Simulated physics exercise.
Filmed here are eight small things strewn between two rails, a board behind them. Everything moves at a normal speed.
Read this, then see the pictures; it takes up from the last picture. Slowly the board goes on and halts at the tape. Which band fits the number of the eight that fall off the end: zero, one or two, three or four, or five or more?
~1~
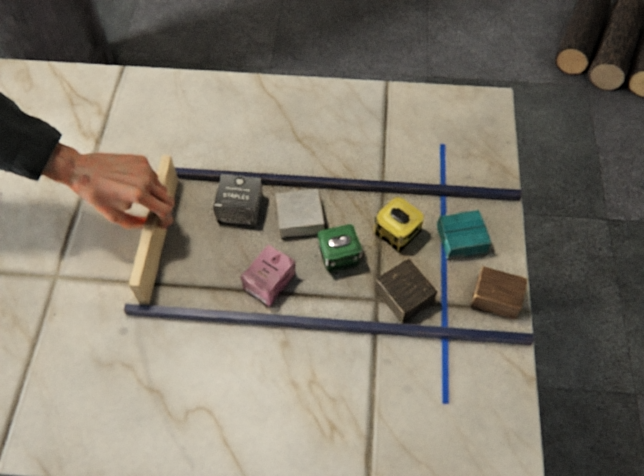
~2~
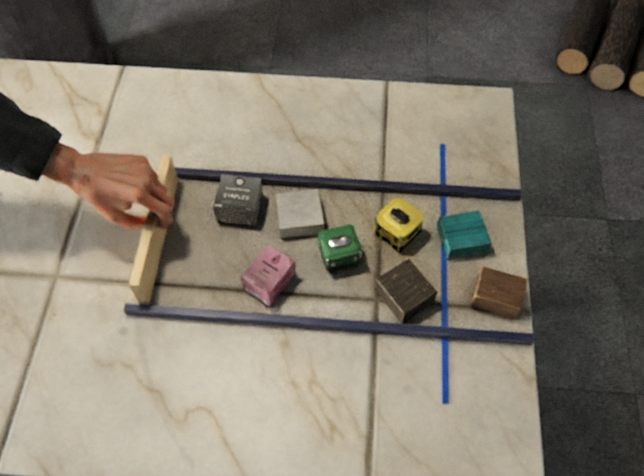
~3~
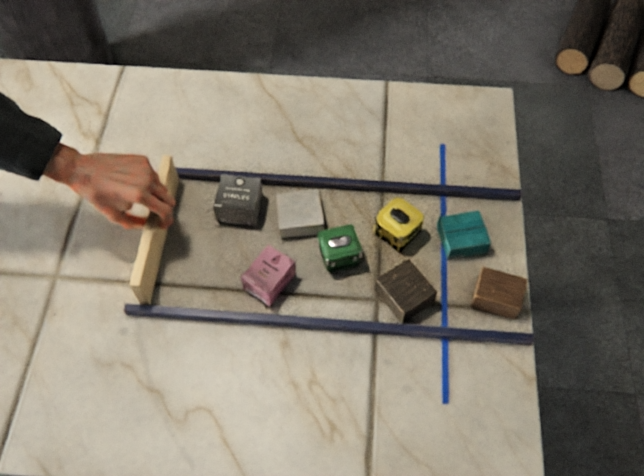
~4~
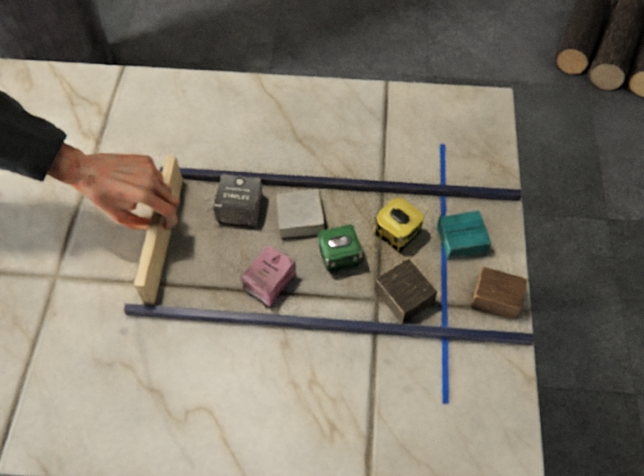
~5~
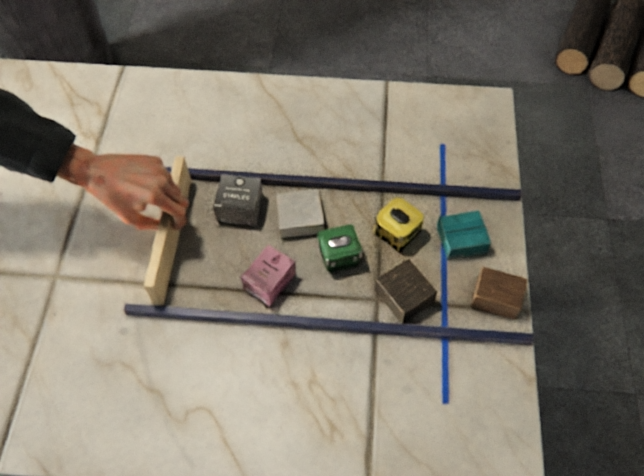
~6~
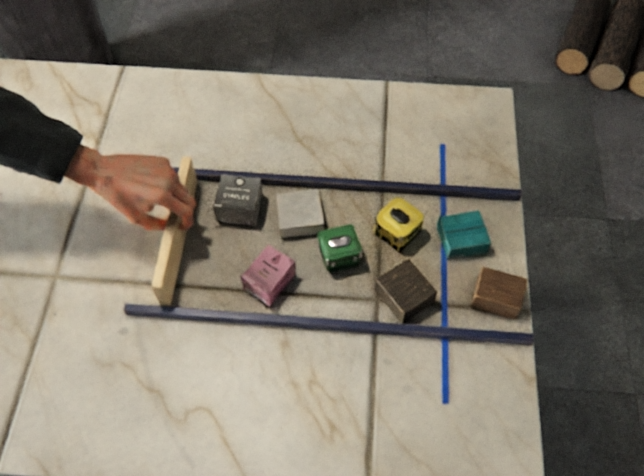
The band is three or four.
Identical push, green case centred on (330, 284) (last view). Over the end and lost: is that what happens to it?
In that case it holds firm.
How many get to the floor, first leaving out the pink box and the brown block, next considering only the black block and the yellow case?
That makes 2 fallen, then 1 fallen in the other try.
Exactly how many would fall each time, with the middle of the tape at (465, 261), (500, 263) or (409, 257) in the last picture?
Counts per try, in order: 4 / 5 / 1.
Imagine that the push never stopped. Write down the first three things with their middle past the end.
Turquoise box, yellow case, brown block.
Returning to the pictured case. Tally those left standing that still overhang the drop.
1 overhanging.
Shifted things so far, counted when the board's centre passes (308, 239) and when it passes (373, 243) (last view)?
The first count is 6, and then it's 7.
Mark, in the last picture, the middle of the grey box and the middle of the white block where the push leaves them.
Final spots - grey box (466, 215), white block (509, 225).
Soon after, none off yet; brown block at rest near (499, 293); turquoise box at rest near (463, 235); black block at rest near (405, 291).
By the end, the number that fall off is three or four; fallen, yellow case, turquoise box and brown block.
